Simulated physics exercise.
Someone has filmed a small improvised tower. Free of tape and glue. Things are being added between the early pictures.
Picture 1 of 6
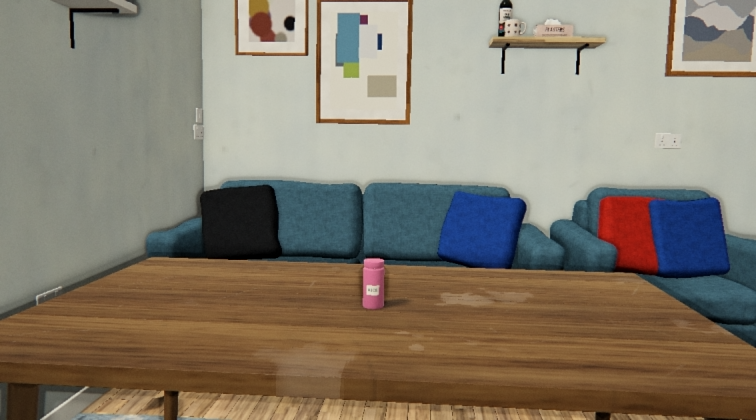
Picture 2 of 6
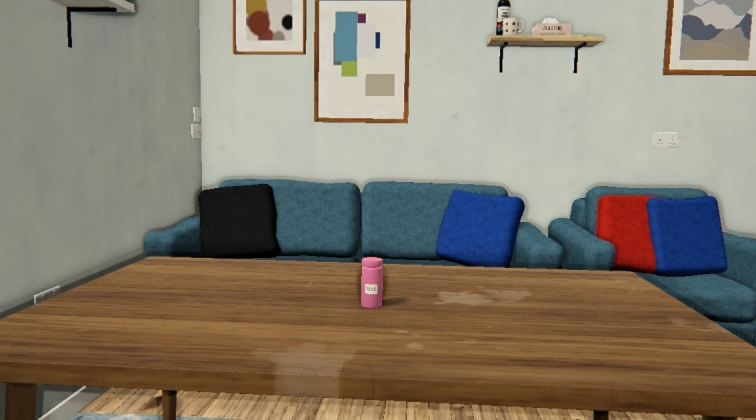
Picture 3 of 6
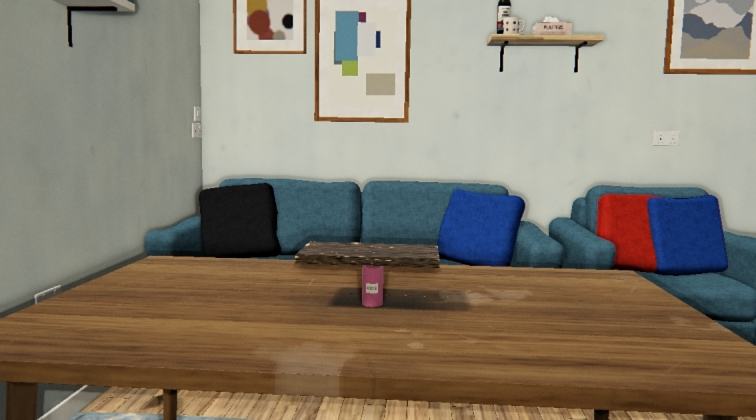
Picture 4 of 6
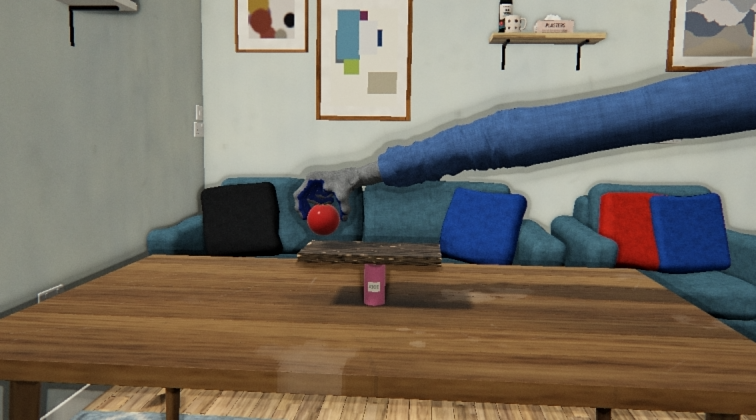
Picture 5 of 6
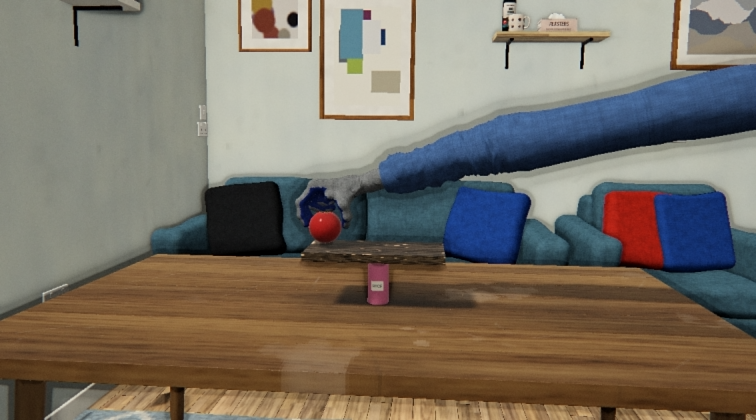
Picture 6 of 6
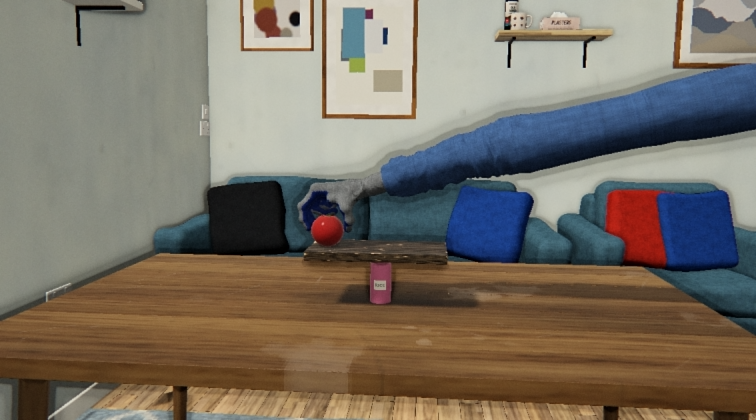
The clip shows a pink bottle on a wooden table, then a dark board lying across its top; a blue-sleeved arm reaches in from the right and lowers a red tomato onto the board's left end, still holding it.
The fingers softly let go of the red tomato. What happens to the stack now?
The tower does not remain standing.
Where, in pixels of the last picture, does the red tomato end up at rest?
It ends up close to (281, 285).
Then, 0.50 s after the last picture, red tomato now fallen; black board tipped 50° from how it was.
Then, 0.70 s after the last picture, black board tipped 38° from how it was; pink shaker tipped 7° from how it was.
At rest, fallen, red tomato; moved from the start, black board; pink shaker in place. Seen from the same camera at the end, red tomato near (281, 285). The stack loses its balance.
